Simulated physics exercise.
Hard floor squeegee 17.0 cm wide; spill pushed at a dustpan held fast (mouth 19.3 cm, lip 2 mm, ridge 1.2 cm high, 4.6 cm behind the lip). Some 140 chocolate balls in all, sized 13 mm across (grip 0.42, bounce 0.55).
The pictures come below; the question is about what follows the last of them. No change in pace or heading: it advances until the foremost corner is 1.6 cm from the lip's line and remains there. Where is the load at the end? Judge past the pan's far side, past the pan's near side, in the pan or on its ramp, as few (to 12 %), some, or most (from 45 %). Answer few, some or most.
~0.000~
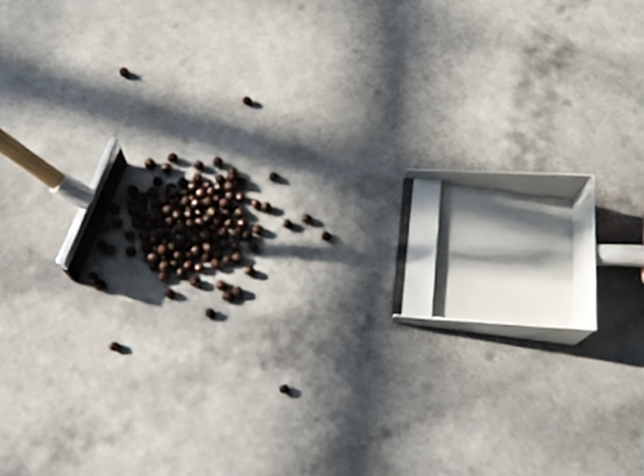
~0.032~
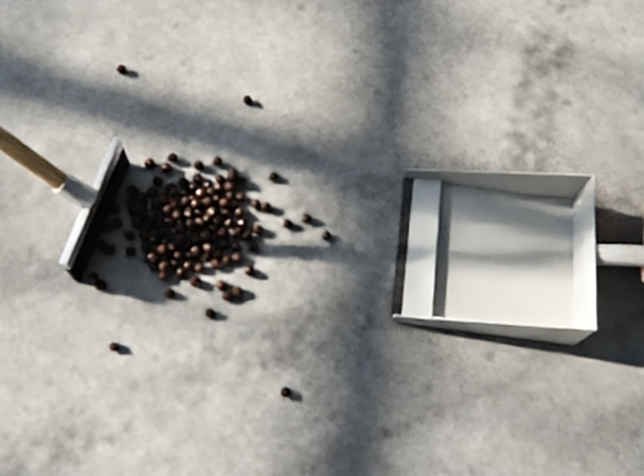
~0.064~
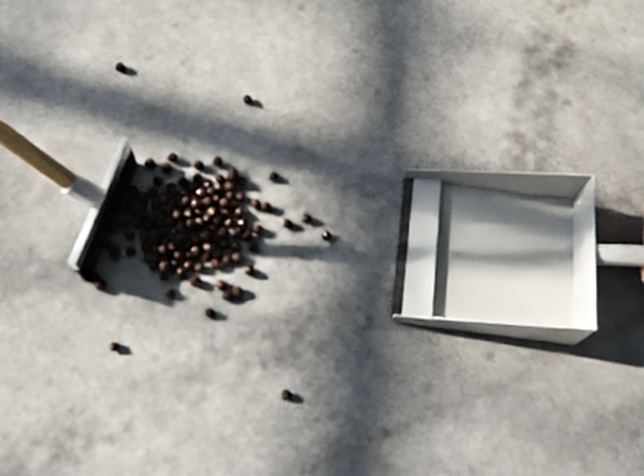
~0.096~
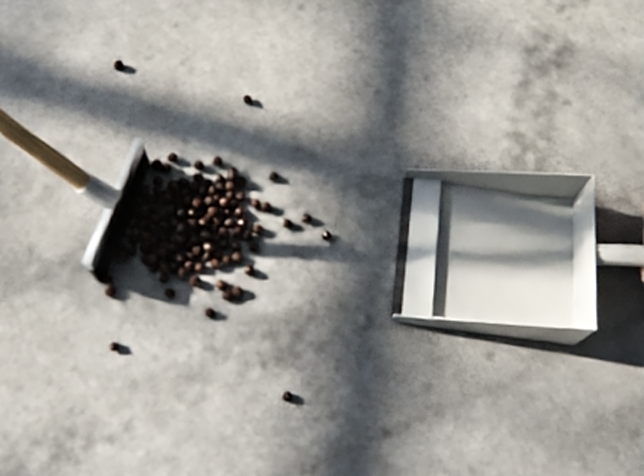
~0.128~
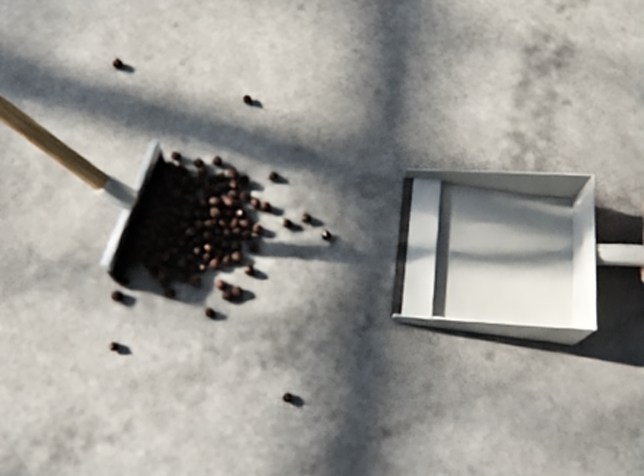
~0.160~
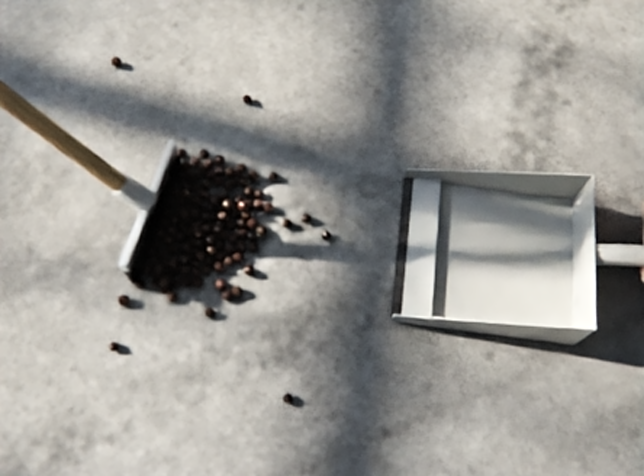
Past the pan's far side: Some; past the pan's near side: Some; in the pan or on its ramp: Some.
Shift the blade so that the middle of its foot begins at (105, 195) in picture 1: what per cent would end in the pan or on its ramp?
Something close to 25 percent.
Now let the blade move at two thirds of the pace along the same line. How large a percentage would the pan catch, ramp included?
About 25 per cent.
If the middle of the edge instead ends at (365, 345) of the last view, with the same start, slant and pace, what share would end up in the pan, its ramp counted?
Share caught: Approx. 15 %.
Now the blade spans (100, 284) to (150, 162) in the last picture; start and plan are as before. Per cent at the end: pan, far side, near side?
Pan: 5, far side: 5, near side: 40.
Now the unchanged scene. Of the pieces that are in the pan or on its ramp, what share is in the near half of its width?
I'd put it near 40 per cent.
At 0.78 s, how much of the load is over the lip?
Some 30 per cent.
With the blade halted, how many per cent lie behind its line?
Some 30 percent of it.
Then, at 0.37 s, middle of the blade 17 cm from the lip; 0 % over the lip, far side 10 %, near side 20 %.
After 0.52 s, middle of the blade 7 cm from the lip; 0 % over the lip, far side 15 %, near side 25 %.
After 0.78 s, middle of the blade 3 cm from the lip; 30 % over the lip, far side 20 %, near side 30 %.
At rest (1.5 s), far side 20 %, near side 30 %, pan 30 %, in front of the lip or behind the blade 25 %.
